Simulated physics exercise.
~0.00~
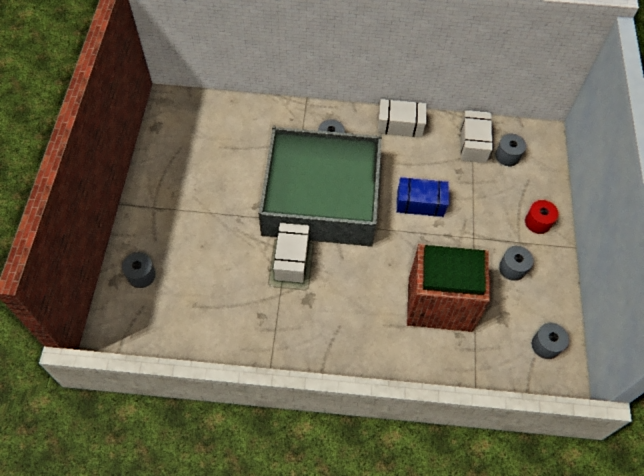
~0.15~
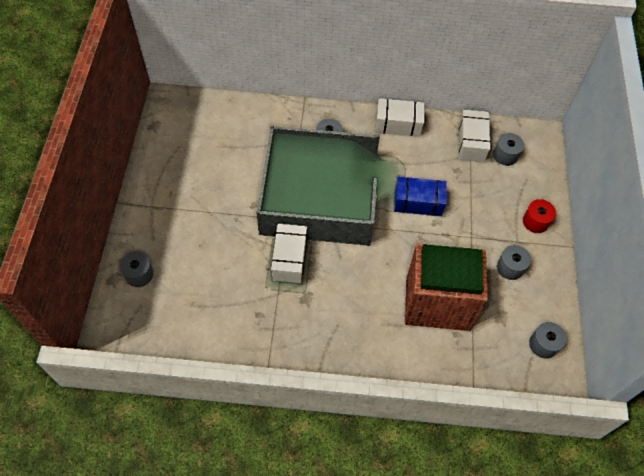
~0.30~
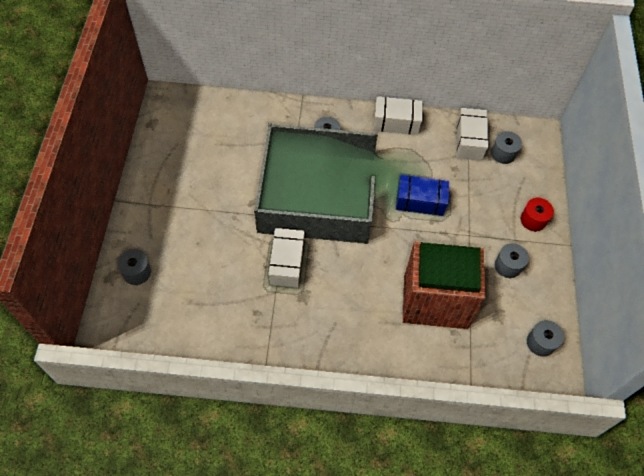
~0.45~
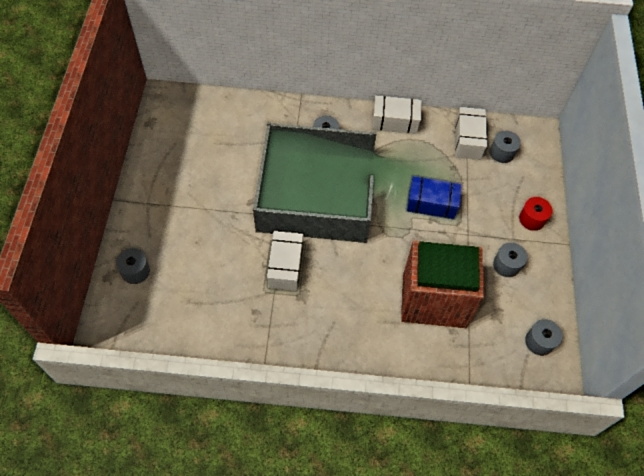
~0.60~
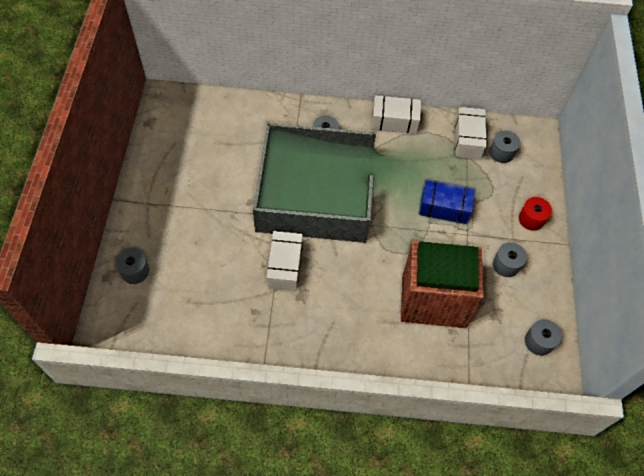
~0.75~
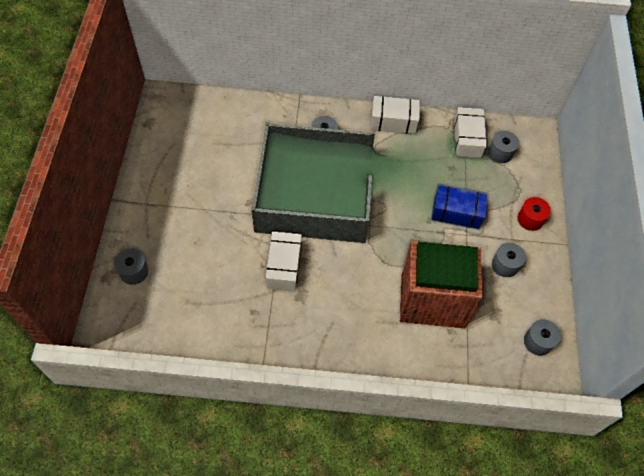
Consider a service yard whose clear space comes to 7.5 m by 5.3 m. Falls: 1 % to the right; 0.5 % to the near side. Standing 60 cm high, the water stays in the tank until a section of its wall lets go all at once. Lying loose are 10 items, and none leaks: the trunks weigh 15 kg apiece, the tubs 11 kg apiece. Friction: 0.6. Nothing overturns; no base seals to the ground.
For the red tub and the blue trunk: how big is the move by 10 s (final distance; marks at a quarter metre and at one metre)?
Observation: Red tub moves a great deal, blue trunk moves a great deal.
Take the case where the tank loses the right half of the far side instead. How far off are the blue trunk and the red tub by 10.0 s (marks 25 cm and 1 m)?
With that failure, the blue trunk keeps its spot, and the red tub covers a big distance.
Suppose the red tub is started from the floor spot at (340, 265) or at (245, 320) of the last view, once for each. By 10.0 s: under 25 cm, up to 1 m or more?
I'd say it does not really move on the first try and it does not really move on the second.
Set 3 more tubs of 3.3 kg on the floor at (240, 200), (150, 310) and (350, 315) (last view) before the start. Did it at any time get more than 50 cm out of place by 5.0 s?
Result, in listed order: Not exceeded / not exceeded / not exceeded.
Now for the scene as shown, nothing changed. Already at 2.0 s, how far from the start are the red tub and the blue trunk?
Shifts: Around 50 and 200 cm.
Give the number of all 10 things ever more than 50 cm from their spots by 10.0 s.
6.
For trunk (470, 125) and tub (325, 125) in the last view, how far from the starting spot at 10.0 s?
Lab note - net shifts in order: 400 cm; 0 cm.
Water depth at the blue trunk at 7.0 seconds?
I'd say around 8 cm.
After 2.0 s the red tub is near (563, 225), 0.5 m from its start, afloat; the blue trunk is near (545, 246), 2.2 m from its start, afloat; 4 afloat.
After 4.5 s the red tub is near (573, 352), 2.4 m from its start, afloat; the blue trunk is near (543, 354), 3.2 m from its start, afloat; 6 afloat.
After 7.0 s the red tub is near (571, 356), 2.5 m from its start, afloat; the blue trunk is near (424, 330), 2.5 m from its start, afloat; 4 afloat.
After 10.0 s the red tub is near (545, 362), 2.6 m from its start, afloat; the blue trunk is near (330, 349), 3.1 m from its start, afloat; 4 afloat.
